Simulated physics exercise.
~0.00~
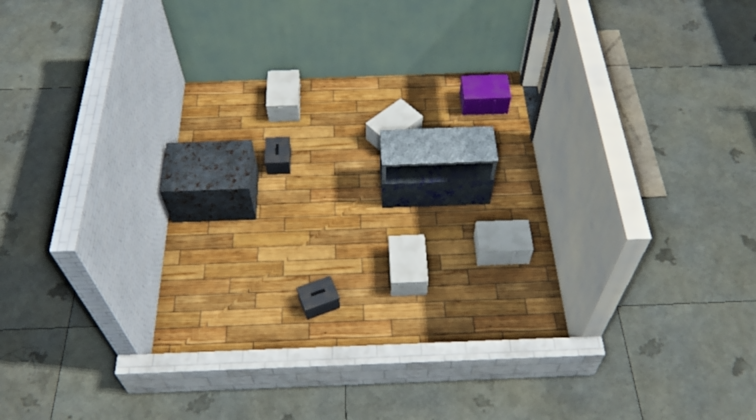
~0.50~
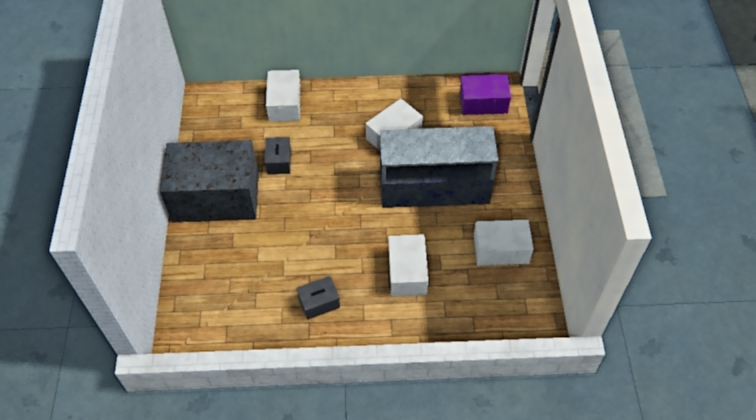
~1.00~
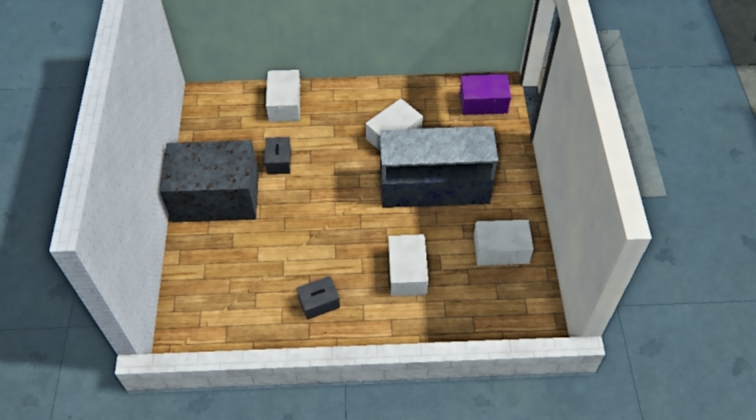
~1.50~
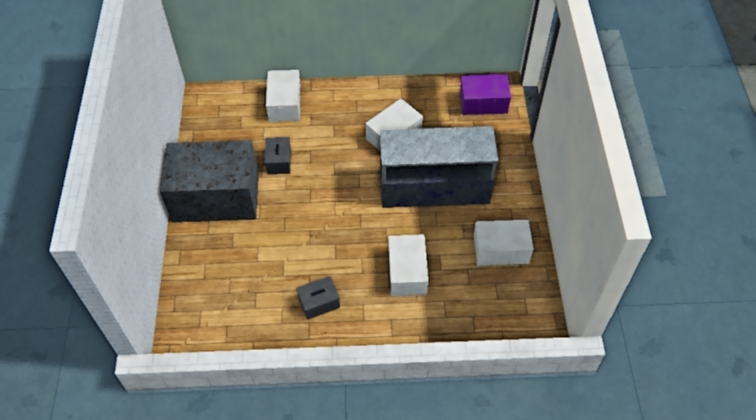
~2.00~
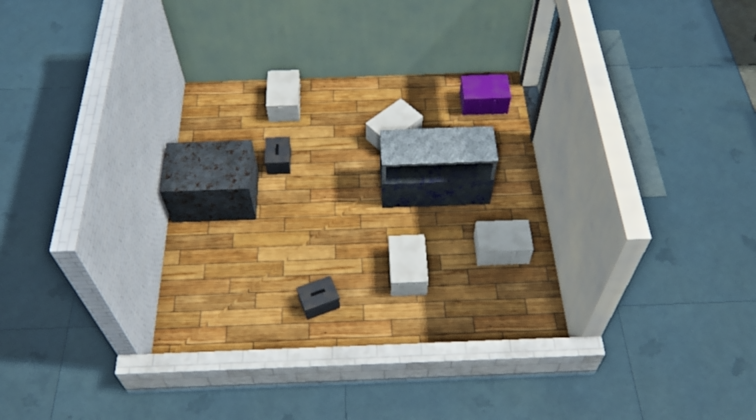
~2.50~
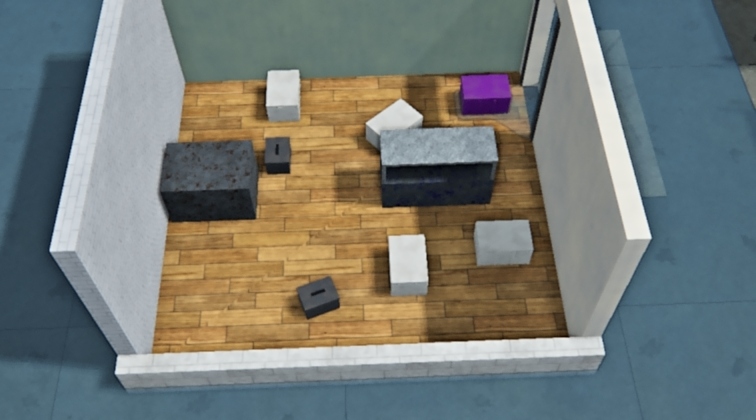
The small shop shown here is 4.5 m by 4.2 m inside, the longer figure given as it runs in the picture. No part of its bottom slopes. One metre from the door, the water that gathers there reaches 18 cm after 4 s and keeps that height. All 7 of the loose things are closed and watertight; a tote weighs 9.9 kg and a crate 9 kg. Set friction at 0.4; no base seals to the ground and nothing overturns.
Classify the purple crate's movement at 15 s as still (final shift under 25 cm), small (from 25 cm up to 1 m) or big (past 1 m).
Big.
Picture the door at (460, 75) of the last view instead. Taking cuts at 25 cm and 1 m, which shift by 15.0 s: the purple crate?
Purple crate: Long trip.
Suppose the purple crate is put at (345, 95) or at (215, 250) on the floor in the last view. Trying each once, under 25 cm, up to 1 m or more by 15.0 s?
First try it drifts well away, second try it hardly moves at all.
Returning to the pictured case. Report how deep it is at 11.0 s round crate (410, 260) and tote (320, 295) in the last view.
Around 2 cm and 3 cm.
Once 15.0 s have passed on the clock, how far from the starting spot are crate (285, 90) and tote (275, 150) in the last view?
120 cm and 200 cm respectively.
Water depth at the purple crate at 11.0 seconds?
Near 13 cm deep.
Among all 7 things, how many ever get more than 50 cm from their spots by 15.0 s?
By my count, 5.
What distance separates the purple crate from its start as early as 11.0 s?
I'd guess some 350 cm by then.
After 3.5 s the purple crate is near (459, 86), 0.3 m from its start, aground; 0 afloat.
After 6.8 s the purple crate is near (257, 89), 2.9 m from its start, afloat; 2 afloat.
After 11.0 s the purple crate is near (229, 102), 3.3 m from its start, afloat; 3 afloat.
After 15.0 s the purple crate is near (260, 91), 2.9 m from its start, afloat; 4 afloat.
